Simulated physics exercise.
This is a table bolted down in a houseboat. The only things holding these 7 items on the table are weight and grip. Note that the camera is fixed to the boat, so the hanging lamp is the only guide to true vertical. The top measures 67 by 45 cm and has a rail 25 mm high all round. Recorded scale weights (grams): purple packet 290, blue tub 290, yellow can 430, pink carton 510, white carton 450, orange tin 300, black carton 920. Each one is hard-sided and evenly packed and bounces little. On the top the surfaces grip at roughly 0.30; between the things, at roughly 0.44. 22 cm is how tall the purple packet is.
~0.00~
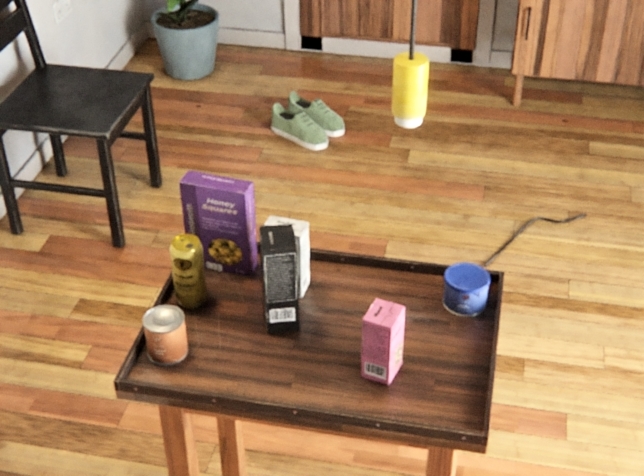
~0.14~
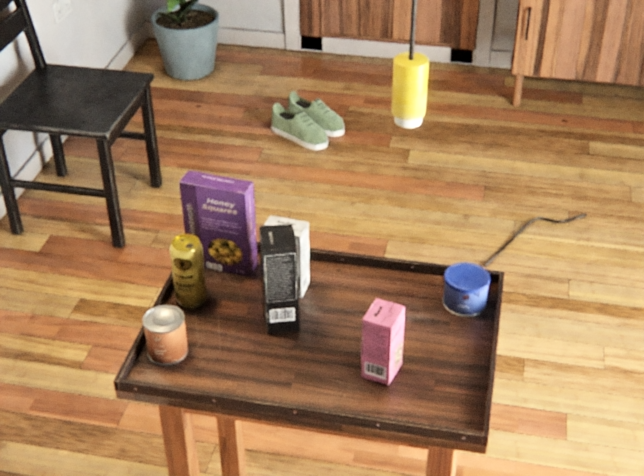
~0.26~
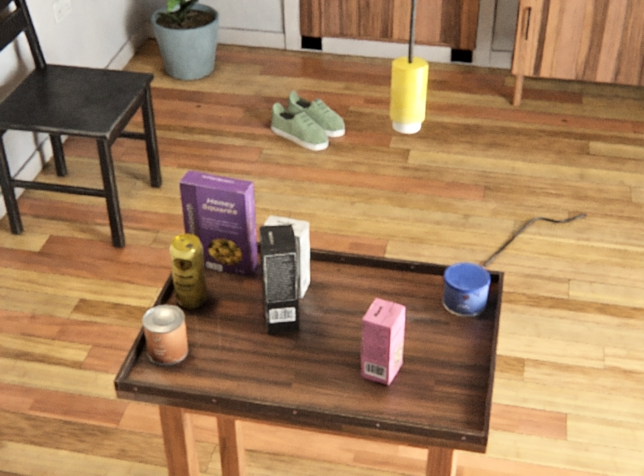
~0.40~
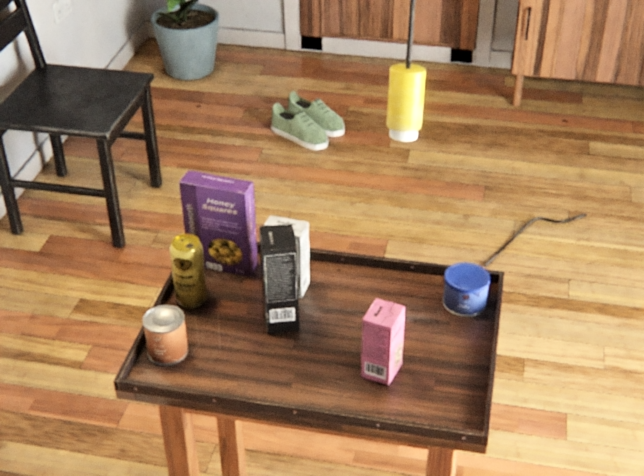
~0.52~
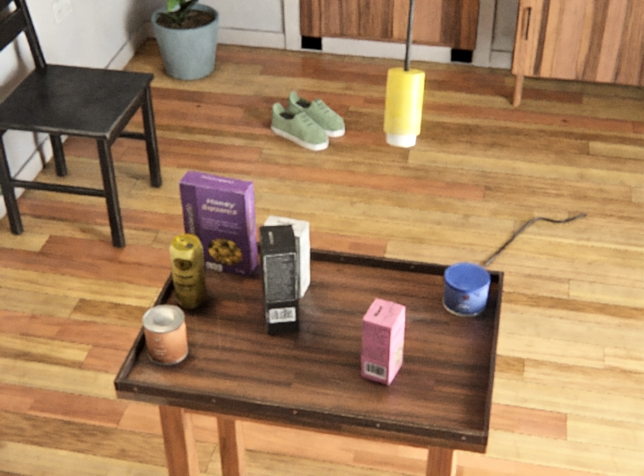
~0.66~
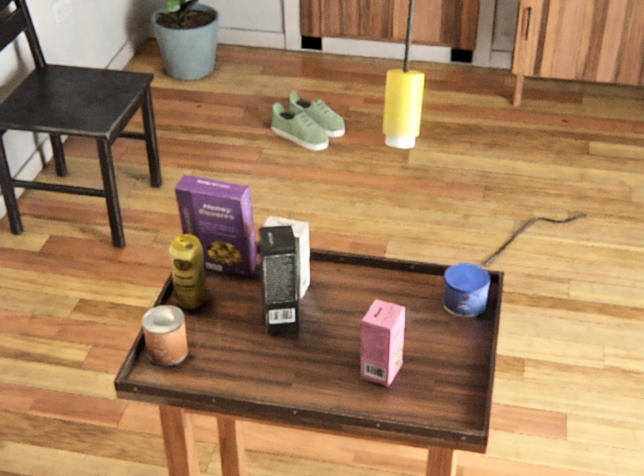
A dark wooden tray-topped table stands on a plank floor, seen from above at a fixed angle, with a black chair, potted plant and green shoes behind. It holds a purple box, yellow-green bottle, orange tin, black and white cartons, pink carton and blue tub. The yellow hanging lamp swings gradually toward the viewer and slightly left, then the purple box rocks slightly.
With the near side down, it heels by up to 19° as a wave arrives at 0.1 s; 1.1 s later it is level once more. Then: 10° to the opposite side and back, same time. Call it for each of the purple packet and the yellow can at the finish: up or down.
Purple packet down, yellow can down.
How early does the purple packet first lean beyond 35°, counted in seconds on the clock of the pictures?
Around 1.0 s on the clock.
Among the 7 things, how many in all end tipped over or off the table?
I get 2.
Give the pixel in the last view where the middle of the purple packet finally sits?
The resting point is around (211, 264).
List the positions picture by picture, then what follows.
In the first frame, boat level; purple packet (220, 224); yellow can (189, 272).
In the second frame, boat level; orange tin (166, 335).
In the third frame, floor tilted 4°, near side down; black carton (279, 279); blue tub (466, 289).
In the fourth frame, floor tilted 11°, near side down; pink carton (383, 342).
In the fifth frame, floor tilted 16°, near side down; orange tin (166, 335); black carton (279, 279).
In the sixth frame, floor tilted 19°, near side down; purple packet (218, 227) rocked 6° off its seat; yellow can (188, 273).
By 0.86 s, floor tilted 13°, near side down; purple packet rocked 28° off its seat near (207, 244); yellow can rocked 4° off its seat near (185, 277); pink carton 2 cm from its spot.
By 1.06 s, floor tilted 3°, near side down; purple packet rocked 47° off its seat near (199, 261); yellow can rocked 36° off its seat near (176, 290); pink carton 2 cm from its spot.
By 1.56 s, floor tilted 7°, far side down; purple packet rocked 66° off its seat near (199, 270); yellow can on its side near (160, 313); orange tin 4 cm from its spot.
When it is over (2.8 s), lying over on the table, purple packet and yellow can; the other 5 within 5 cm of the start. In the last view, purple packet near (211, 264), yellow can near (161, 314).
